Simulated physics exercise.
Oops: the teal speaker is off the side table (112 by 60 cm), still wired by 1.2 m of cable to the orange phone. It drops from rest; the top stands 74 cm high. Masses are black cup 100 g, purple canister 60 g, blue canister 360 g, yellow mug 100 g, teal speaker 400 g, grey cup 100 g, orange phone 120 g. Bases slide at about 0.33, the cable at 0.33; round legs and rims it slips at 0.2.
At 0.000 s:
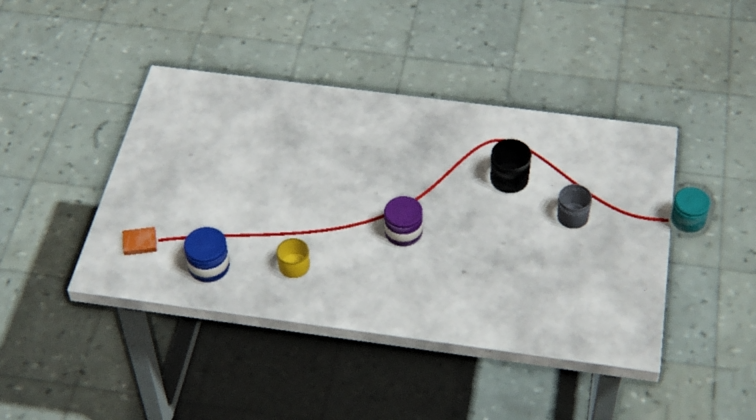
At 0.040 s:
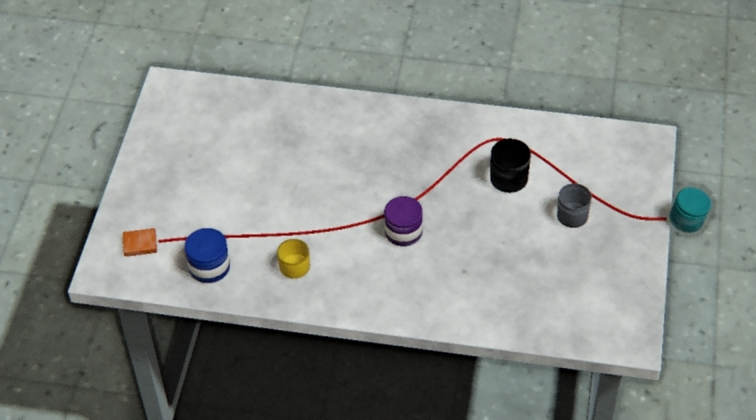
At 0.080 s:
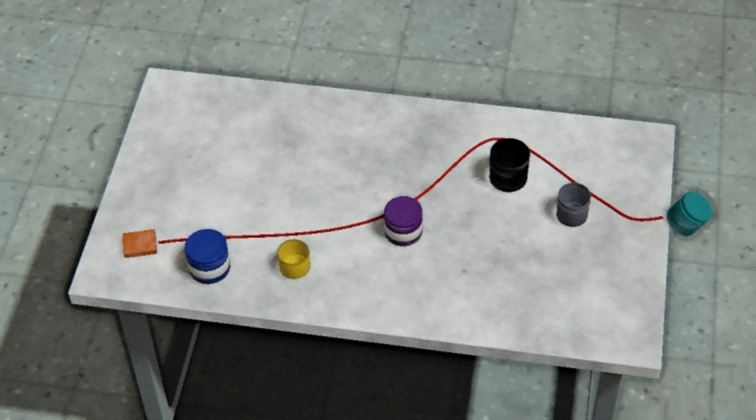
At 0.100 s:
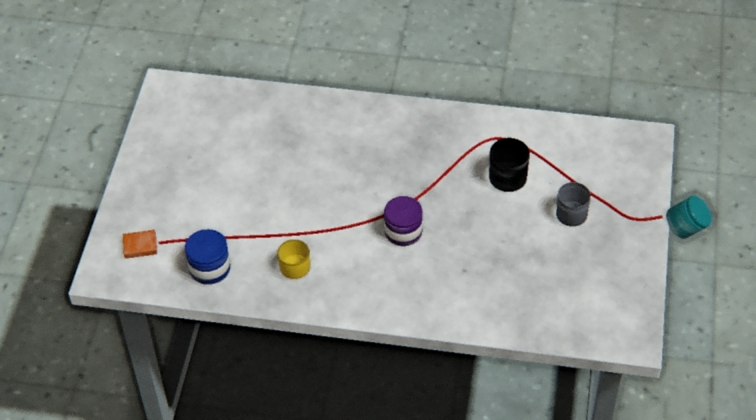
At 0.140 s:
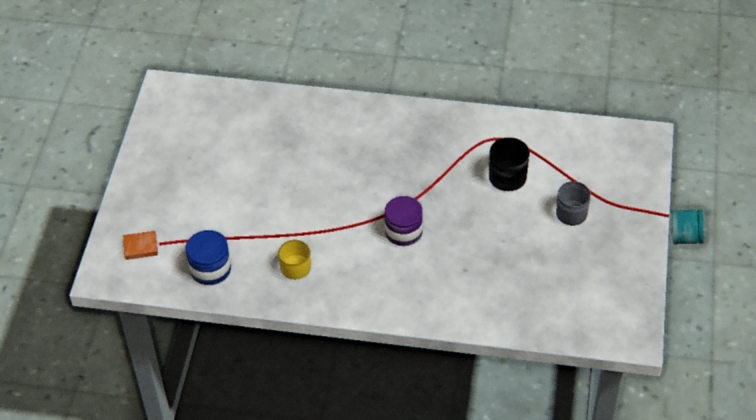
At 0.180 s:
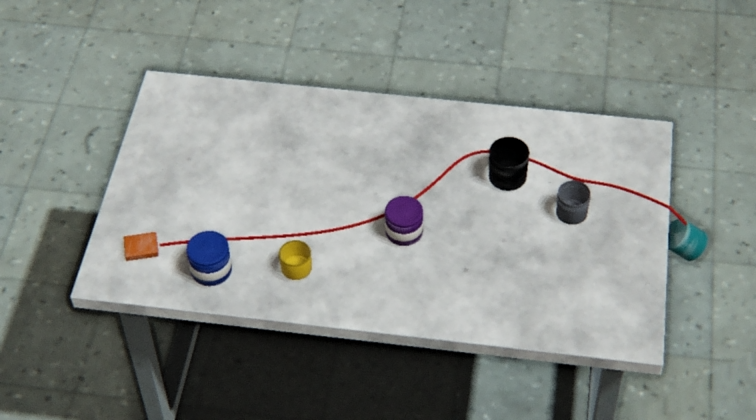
The teal speaker drops beside the table's right edge, pulling the red cable straighter behind it.
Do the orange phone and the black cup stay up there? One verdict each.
The orange phone falls off, the black cup remains up there.
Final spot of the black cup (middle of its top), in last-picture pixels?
Near (537, 253).
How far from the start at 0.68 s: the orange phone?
Orange phone 70 cm.
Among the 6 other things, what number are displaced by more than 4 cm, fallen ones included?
2 of them.
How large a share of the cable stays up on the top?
About 0 per cent.
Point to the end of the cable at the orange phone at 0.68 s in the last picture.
Around (522, 188).
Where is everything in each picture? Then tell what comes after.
Shows, orange phone (139, 239); black cup (511, 154); cable runs through (613, 208) (435, 185) (338, 228), in the first frame.
Shows, teal speaker (692, 200); cable runs through (612, 207) (435, 184), in the second frame.
Shows, teal speaker (690, 214); cable runs through (610, 206) (435, 184), in the third frame.
Shows, teal speaker (689, 217); cable runs through (610, 206) (434, 184), in the fourth frame.
Shows, teal speaker (688, 227); cable runs through (612, 204) (434, 184), in the fifth frame.
Shows, orange phone (141, 244); black cup (509, 152); cable runs through (640, 195) (534, 161) (434, 183) (339, 229), in the sixth frame.
At 0.4 s, the cable's tail end at (292, 209); orange phone 27 cm off its start, black cup 19 cm off its start, teal speaker over the edge.
At 0.7 s, the cable's tail end at (522, 188); orange phone 73 cm off its start, black cup 25 cm off its start, teal speaker over the edge.
At 0.9 s, the cable has left the top; orange phone on its side, 113 cm off its start at (697, 170), black cup 25 cm off its start at (537, 253), teal speaker over the edge.
At 1.2 s, the cable has left the top; orange phone over the edge, black cup 25 cm off its start, teal speaker over the edge.
At 2.4 s, the cable has left the top; orange phone over the edge, black cup 25 cm off its start at (537, 253), teal speaker over the edge, purple canister 1 cm off its start at (407, 213).
